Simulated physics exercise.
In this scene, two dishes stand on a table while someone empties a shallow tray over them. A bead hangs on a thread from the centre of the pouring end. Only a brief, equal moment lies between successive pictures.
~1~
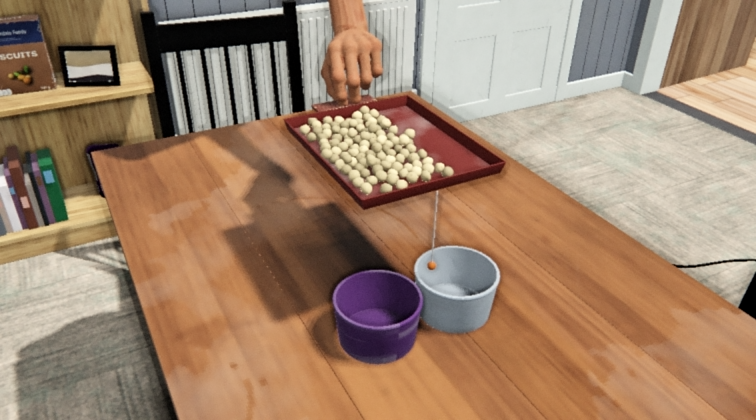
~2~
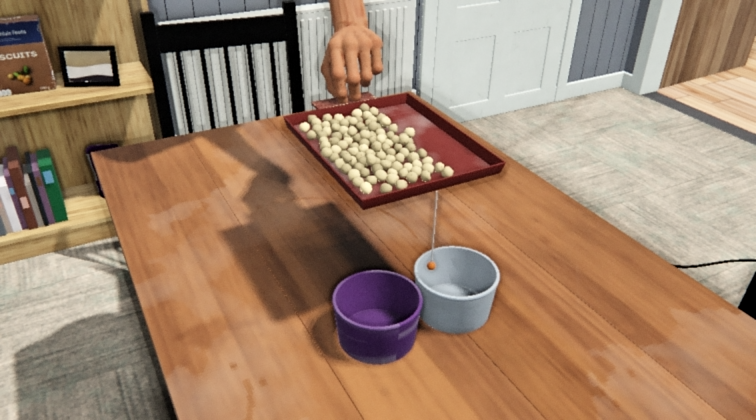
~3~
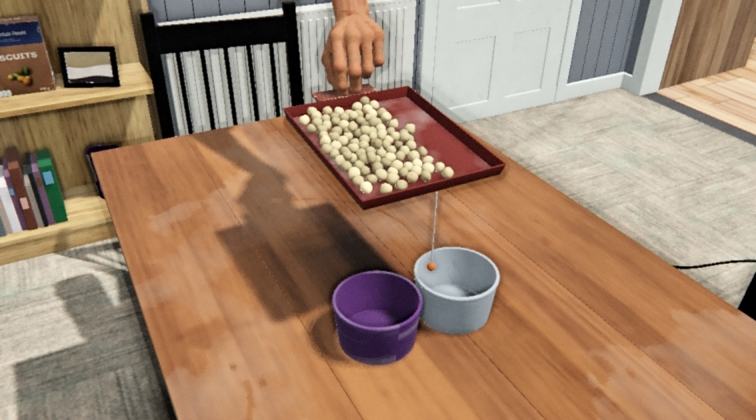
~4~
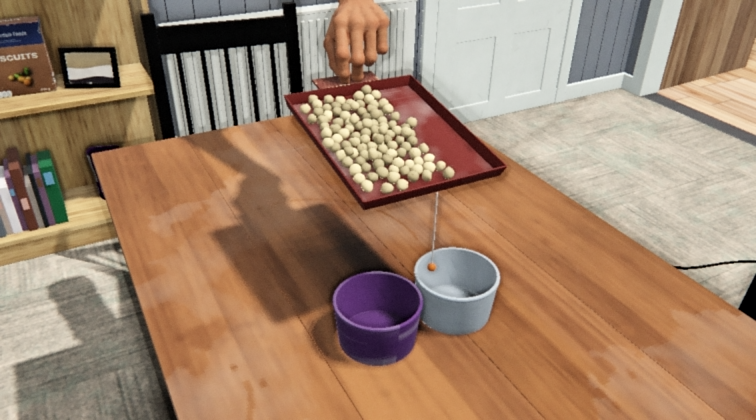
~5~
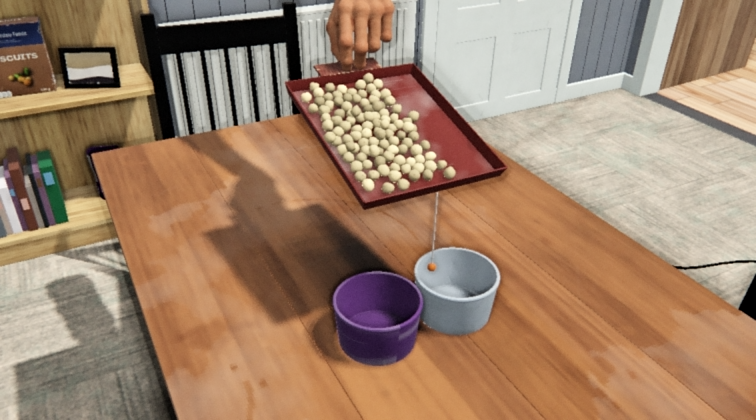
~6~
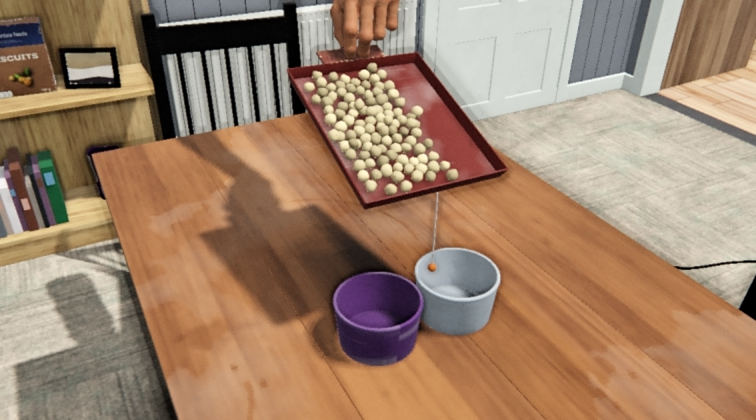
At a wooden table, a hand gradually raising the back of a red tray of round, pale nuts above purple and grey dishes.
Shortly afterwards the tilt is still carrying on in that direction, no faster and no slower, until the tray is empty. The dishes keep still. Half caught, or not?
Catch is a minority.
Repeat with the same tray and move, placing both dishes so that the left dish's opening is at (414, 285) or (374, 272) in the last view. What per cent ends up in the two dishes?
It would be roughly 30 per cent, followed by roughly 0 per cent.
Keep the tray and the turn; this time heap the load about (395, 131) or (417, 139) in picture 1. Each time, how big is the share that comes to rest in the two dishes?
Respectively 30 and 30 in a hundred.
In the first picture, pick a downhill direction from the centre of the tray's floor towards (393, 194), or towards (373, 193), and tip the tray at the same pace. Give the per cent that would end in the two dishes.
Lab note: Try one about 70 %, try two about 80 %.
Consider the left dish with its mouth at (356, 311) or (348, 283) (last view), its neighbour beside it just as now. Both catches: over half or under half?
First place: Short of half; second place: Short of half.
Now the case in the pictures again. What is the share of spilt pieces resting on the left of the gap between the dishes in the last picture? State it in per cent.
Near 10 in a hundred.
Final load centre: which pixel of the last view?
I'd mark it at roughly (477, 346).
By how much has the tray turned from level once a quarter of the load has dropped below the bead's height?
Tilt: Around 110 degrees.
Soon, tray tipped steeply; nearly all on the tray; a stray few outside both; a small part in the air.
A while on, tray tipped past a quarter turn; most on the tray; a stray few in the left dish; a stray few in the right dish; a small part outside both; a small part in the air.
Towards the end, tray tipped past a quarter turn; a small part in the left dish; about a quarter in the right dish; most outside both.
Finally, tray tipped past a quarter turn; a small part in the left dish; about a quarter in the right dish; most outside both.
